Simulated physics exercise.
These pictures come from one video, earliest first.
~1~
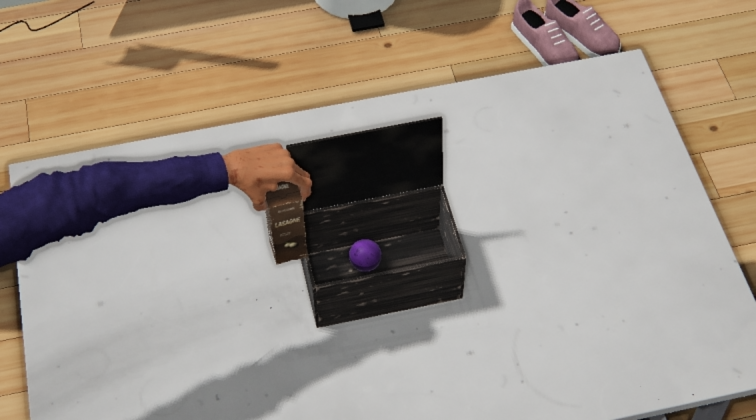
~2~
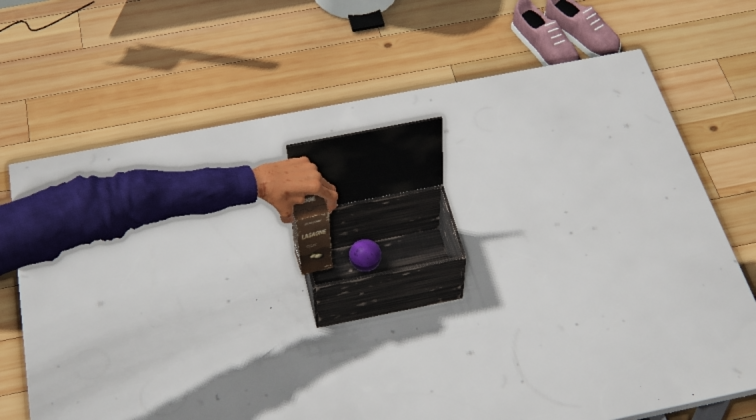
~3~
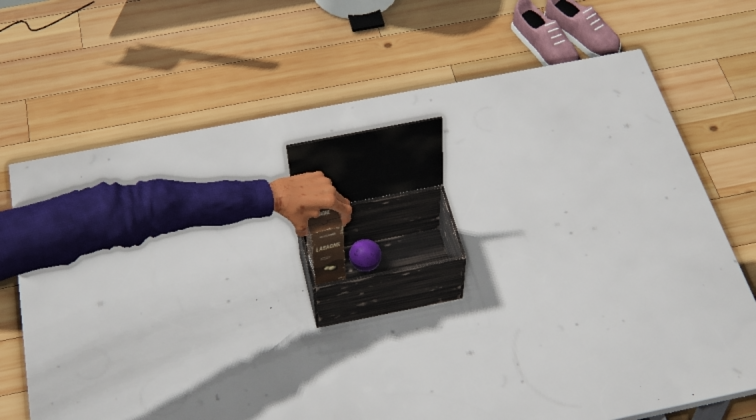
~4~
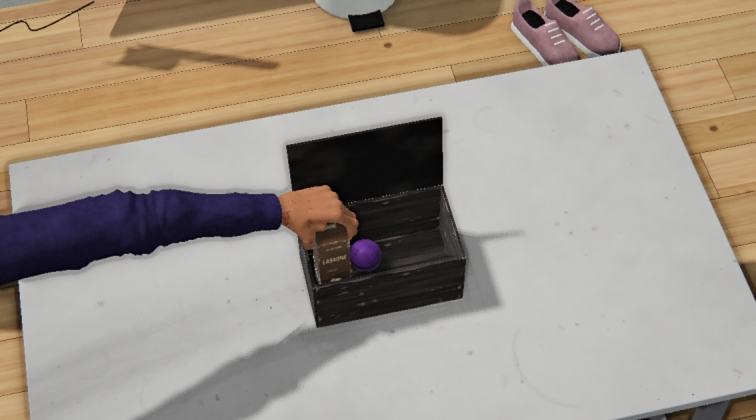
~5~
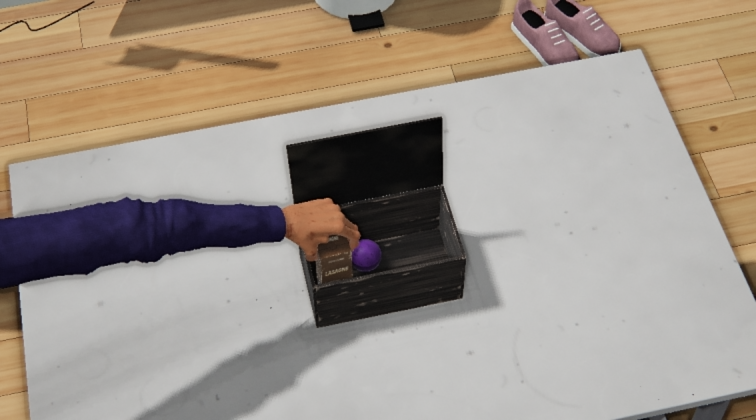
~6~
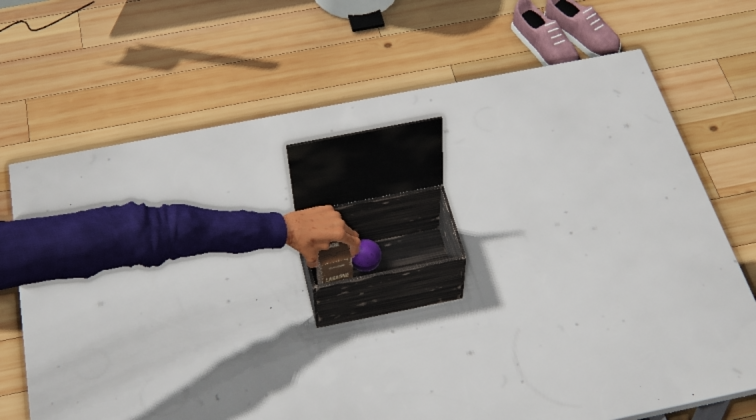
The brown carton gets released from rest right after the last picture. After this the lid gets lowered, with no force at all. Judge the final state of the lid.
The lid is not fully down.
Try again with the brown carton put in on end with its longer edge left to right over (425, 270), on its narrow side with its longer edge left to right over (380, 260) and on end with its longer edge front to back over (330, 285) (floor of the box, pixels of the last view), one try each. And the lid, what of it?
In the first case it stays open; in the second case it shuts; in the third case it stays open.
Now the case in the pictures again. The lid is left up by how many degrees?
Angle above rim: About 25°.
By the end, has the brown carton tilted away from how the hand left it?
Looking at the last picture, it is left as set.
Then, 1.40 s later than the last frame, lid 74° above the rim.
Then, 1.70 s later than the last frame, lid 45° above the rim.
When it is over, lid 23° above the rim; both as before. End places, in pixels of the last picture, brown carton near (334, 276).
